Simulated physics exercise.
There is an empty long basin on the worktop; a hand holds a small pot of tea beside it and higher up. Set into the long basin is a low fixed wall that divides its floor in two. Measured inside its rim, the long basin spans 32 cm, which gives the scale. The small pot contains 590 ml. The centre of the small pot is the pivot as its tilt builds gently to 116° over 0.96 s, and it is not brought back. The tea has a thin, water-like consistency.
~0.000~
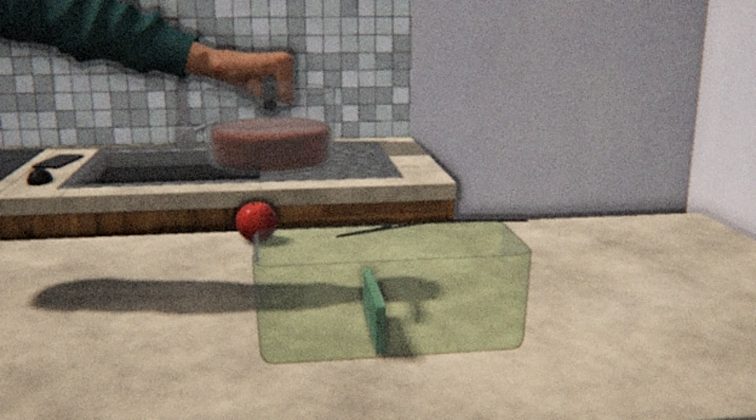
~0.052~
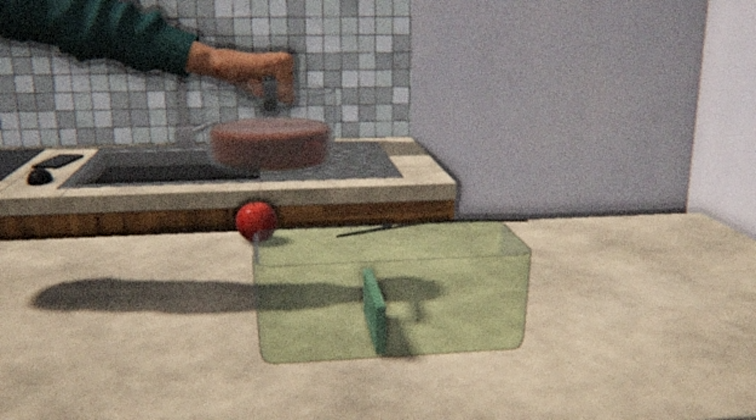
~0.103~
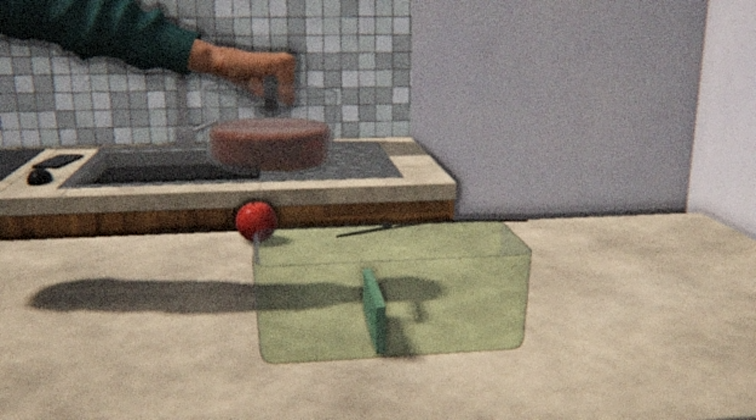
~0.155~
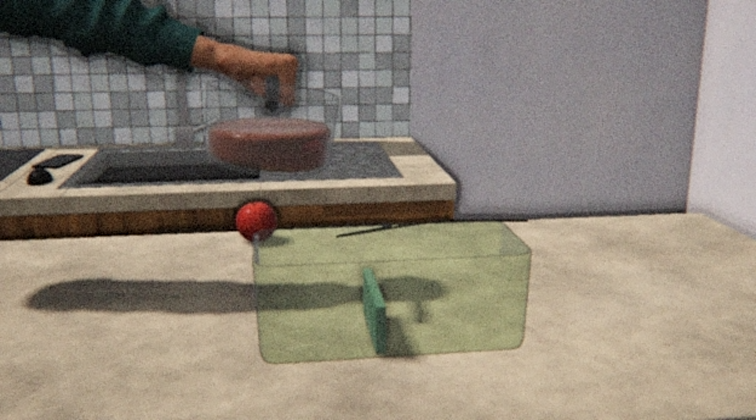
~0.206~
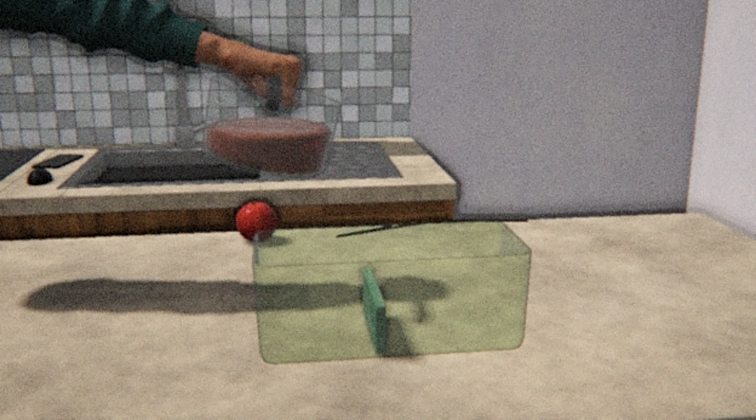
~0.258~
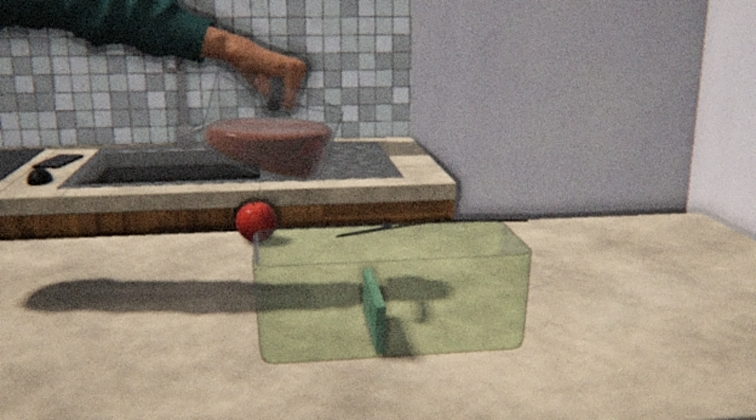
A hand gently tilting a small clear pot of reddish-brown tea rightward above a worktop with an empty, long green basin.
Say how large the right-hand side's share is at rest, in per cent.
Its share is roughly 42 per cent.
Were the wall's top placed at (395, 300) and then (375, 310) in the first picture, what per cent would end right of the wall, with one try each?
15 then 45 %.
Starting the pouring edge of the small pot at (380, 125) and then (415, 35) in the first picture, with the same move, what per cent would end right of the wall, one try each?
Respectively 80 and 95 %.
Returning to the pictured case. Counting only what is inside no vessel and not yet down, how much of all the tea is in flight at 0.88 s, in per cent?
Some 10 per cent.
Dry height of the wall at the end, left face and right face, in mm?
Left side: Around 40 mm. Right side: Around 48 mm.
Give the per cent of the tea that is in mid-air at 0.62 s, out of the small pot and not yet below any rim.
38 per cent.
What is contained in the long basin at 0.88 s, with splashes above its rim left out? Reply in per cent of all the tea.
82 per cent, give or take a little.
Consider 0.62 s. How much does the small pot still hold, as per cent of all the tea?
Some 54 % of it is still there.
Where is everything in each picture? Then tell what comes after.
In the first picture, tilt 0°; pouring edge (334, 91); surface from (209, 128) to (331, 125); the long basin's rim runs from (254, 249) to (517, 238); the wall's top is at (374, 288).
In the second picture, tilt 1°; pouring edge (334, 92); surface from (209, 128) to (331, 125).
In the third picture, tilt 3°; pouring edge (336, 94); surface from (209, 127) to (331, 126).
In the fourth picture, tilt 7°; pouring edge (338, 99); surface from (208, 127) to (331, 127).
In the fifth picture, tilt 13°; pouring edge (340, 105); surface from (208, 126) to (332, 127).
In the sixth picture, tilt 19°; pouring edge (342, 114); surface from (206, 125) to (333, 127).
By 0.62 s the tilt is 83° and 54 per cent is still to pour, 2 is left of the wall and 6 right of it.
By 0.88 s the tilt is 114° and 8 per cent is still to pour, 39 is left of the wall and 42 right of it.
By 1.16 s the tilt is 116° and 0 per cent is still to pour, 57 is left of the wall and 42 right of it.
By 1.46 s the tilt is 116° and 0 per cent is still to pour, 57 is left of the wall and 42 right of it.
At rest 57 per cent lies left of the wall, 42 right of it and 1 outside.
